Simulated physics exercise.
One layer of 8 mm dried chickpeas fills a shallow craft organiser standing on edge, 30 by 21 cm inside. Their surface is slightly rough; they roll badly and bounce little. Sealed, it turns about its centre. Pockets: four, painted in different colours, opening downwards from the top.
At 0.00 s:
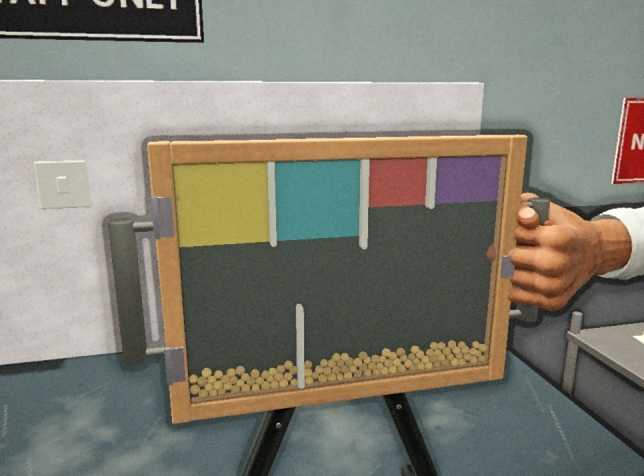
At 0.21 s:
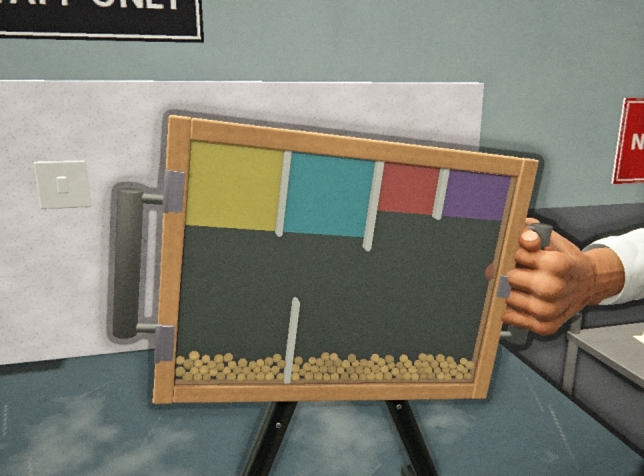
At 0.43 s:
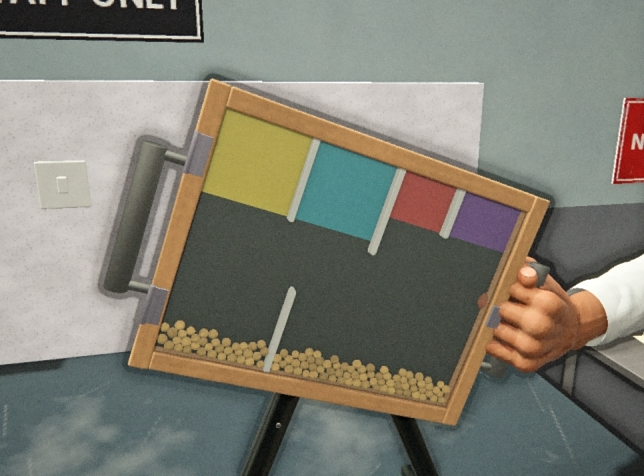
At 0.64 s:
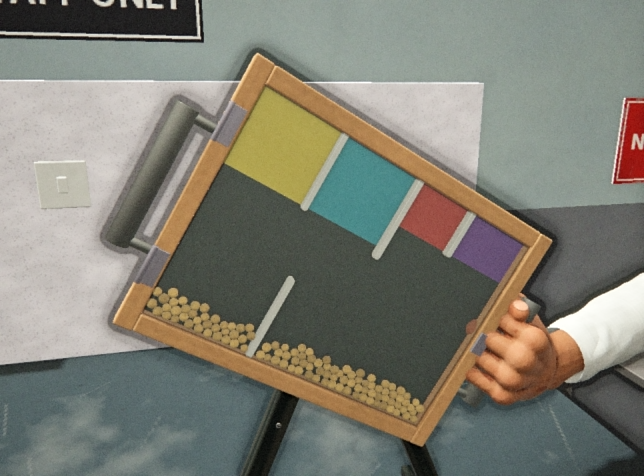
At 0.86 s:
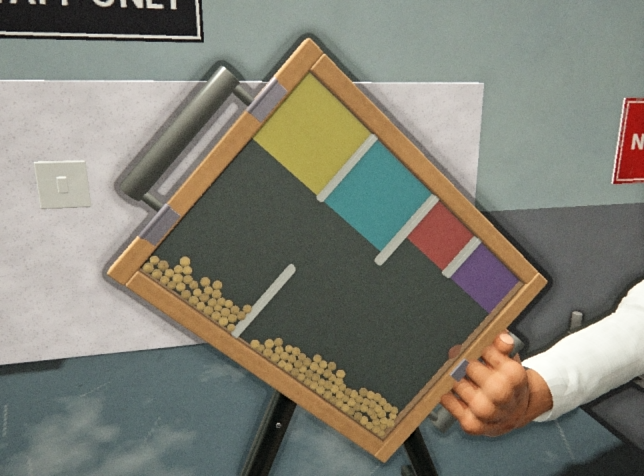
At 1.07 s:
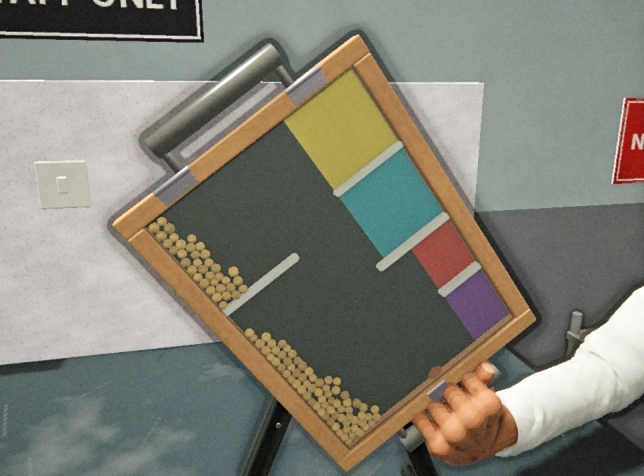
In a room with pale blue-green walls, seen straight on from a fixed view, a wood-framed tray stands upright on dark legs before a white panel. Yellow, turquoise, red and purple blocks line its top between pale dividers, with small tan balls along the bottom around a short partition. A hand gripping the right side lowers it, turning the tray steadily clockwise past halfway to upright as the balls shift into sloping heaps.
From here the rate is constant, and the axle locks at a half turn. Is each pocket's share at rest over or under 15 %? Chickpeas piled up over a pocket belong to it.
The red pocket pocket ends lower than, the purple pocket one higher than, the turquoise pocket one higher than and the yellow pocket one lower than 15 %.
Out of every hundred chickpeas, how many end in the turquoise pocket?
Share ending there: Approx. 30 %.
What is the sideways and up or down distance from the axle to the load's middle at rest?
The middle sits about 8 centimetres left and 7 centimetres below the axle.
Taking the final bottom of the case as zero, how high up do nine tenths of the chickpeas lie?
Estimate: 7 cm or so.
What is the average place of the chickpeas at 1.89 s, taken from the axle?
Offset from axle: Approx. 8 cm left, 4 cm below.
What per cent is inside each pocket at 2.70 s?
Red pocket: 0; purple pocket: 30; turquoise pocket: 30; yellow pocket: 0.
After 1.89 s it has turned 98°, the chickpeas' middle is 8 cm left of and 4 cm below the axle; inside pockets, nothing yet.
After 2.70 s it has turned 142°, the chickpeas' middle is 4 cm left of and 10 cm below the axle; inside pockets, purple 30 %, turquoise 30 %.
In the end, by 4.4 s, red 0 %, purple 70 %, turquoise 30 %, yellow 0 %.
